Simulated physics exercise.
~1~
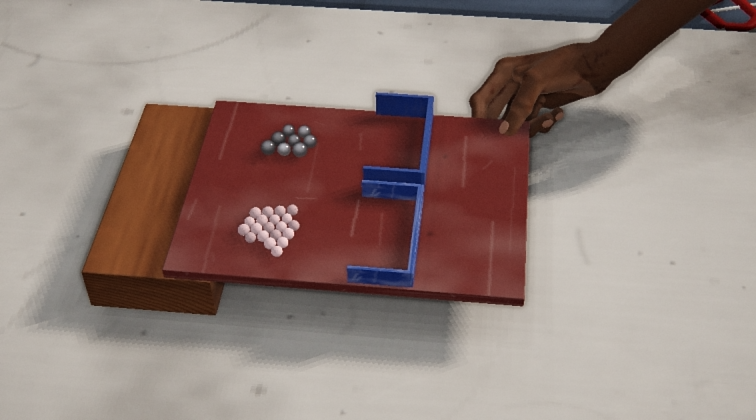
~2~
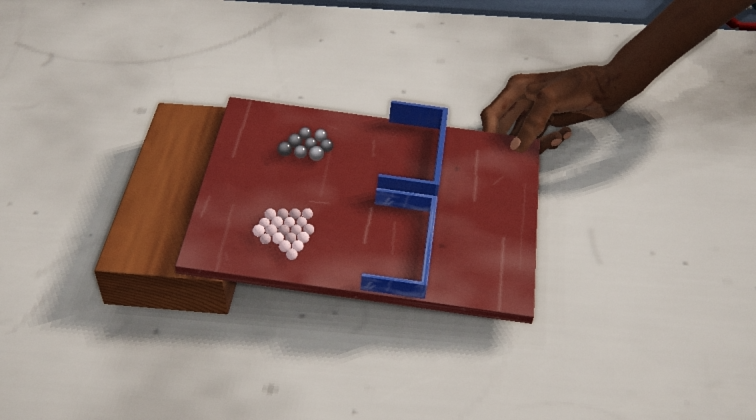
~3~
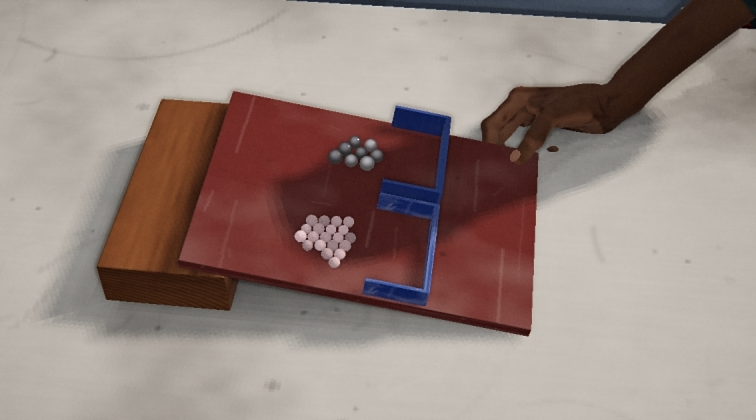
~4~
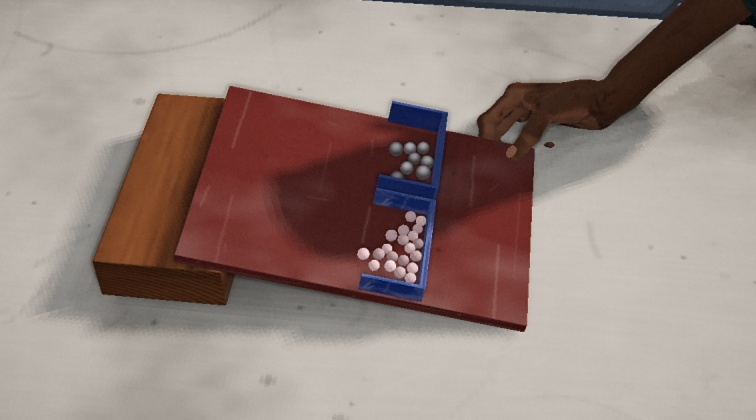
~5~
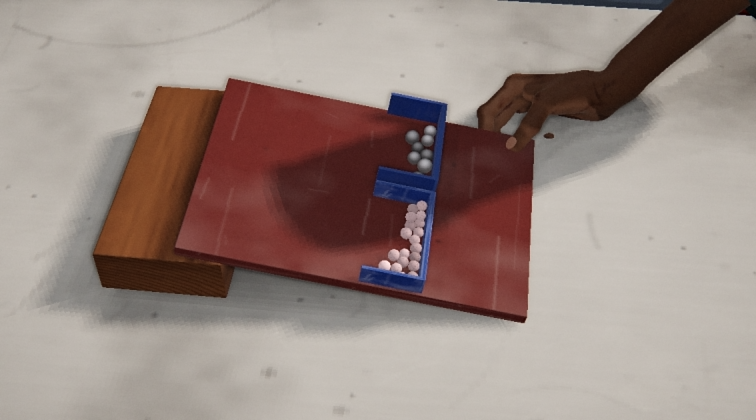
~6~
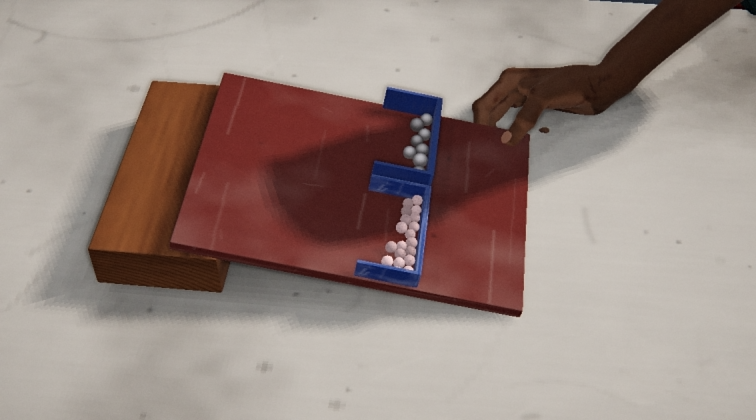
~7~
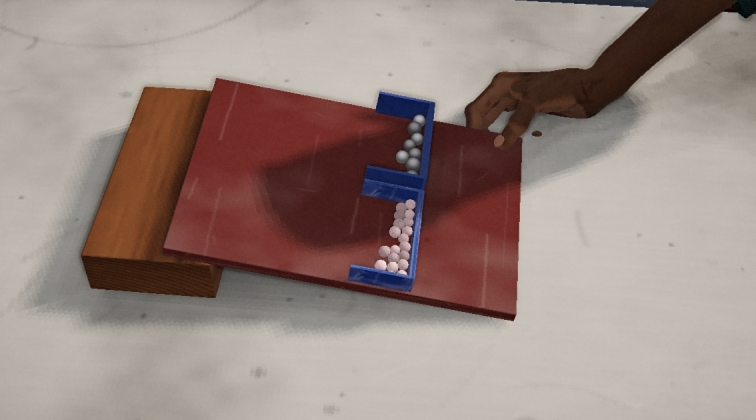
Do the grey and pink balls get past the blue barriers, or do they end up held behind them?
Both groups end up held behind the blue barriers. The grey balls gather in the far one and the pink balls in the near one.
